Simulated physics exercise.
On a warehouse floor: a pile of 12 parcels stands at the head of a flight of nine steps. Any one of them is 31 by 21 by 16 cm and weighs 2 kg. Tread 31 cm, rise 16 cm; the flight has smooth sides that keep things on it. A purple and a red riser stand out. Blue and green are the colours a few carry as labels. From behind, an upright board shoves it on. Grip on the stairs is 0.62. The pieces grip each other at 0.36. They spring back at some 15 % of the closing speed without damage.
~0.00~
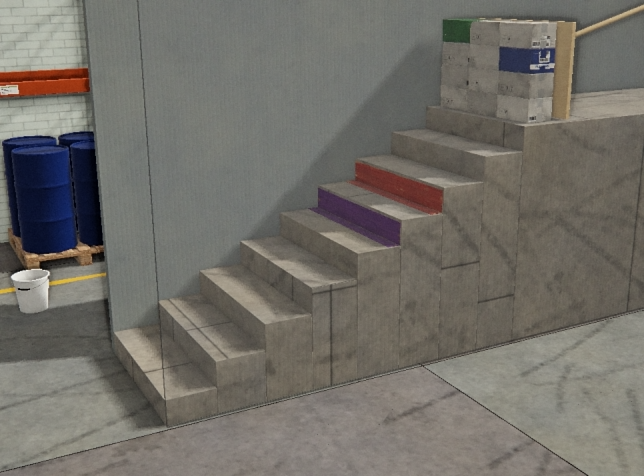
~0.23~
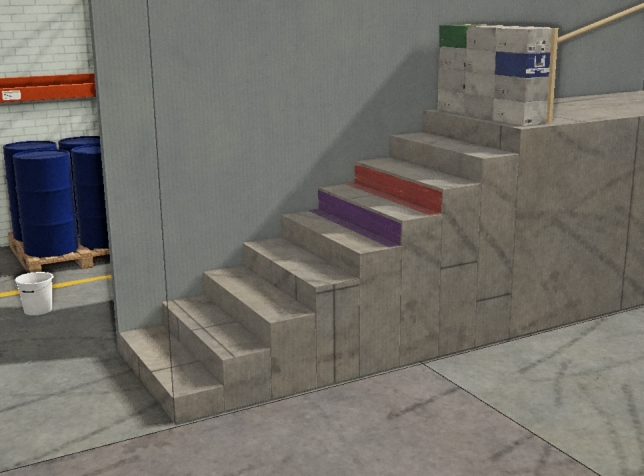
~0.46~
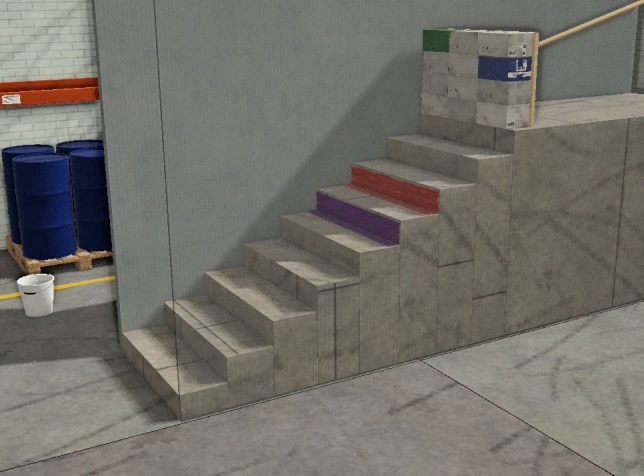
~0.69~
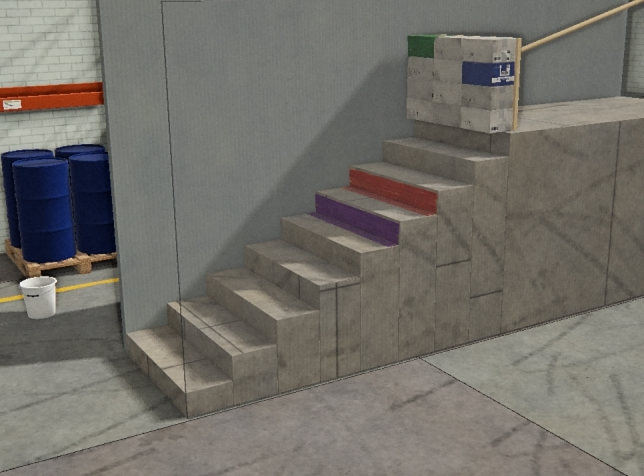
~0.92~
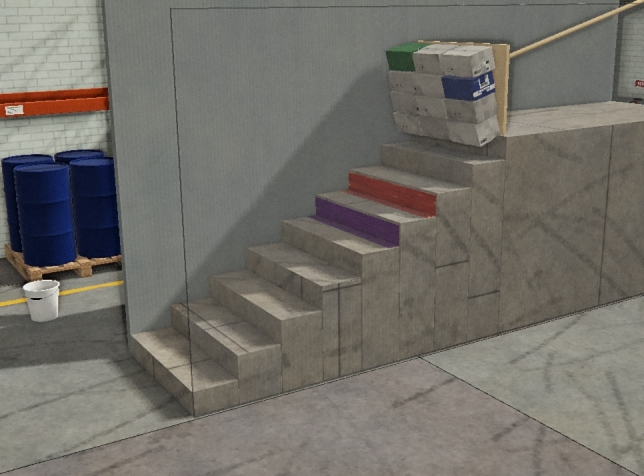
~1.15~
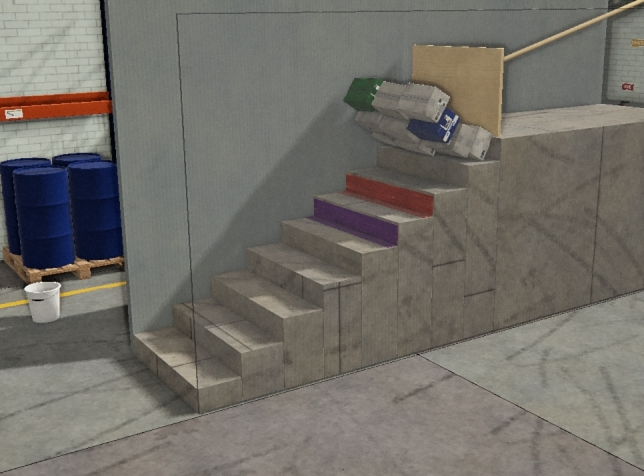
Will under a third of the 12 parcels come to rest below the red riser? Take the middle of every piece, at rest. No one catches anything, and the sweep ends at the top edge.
No, more than a third.
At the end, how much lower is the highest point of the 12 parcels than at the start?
About 60 cm.
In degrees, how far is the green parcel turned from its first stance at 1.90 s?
Angle at that time, about 180 degrees.
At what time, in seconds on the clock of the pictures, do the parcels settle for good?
Settling time: Near 2.5 s.
By 1.22 s, 3 of the 12 parcels below the red riser; blue parcel tilted 71°, 43 cm lower; green parcel tilted 71°, 43 cm lower.
By 1.34 s, 6 of the 12 parcels below the red riser; blue parcel on its side; green parcel on its side.
By 1.56 s, 7 of the 12 parcels below the red riser; green parcel on its side; blue parcel on its side.
By 1.90 s, 8 of the 12 parcels below the red riser; green parcel upside down; blue parcel on its side.
When it is over (2.9 s), 8 of the 12 parcels below the red riser; green parcel upside down; blue parcel on its side. That is 67 per cent. In pixels of the last frame, middles, green parcel near (274, 239), blue parcel near (334, 227).
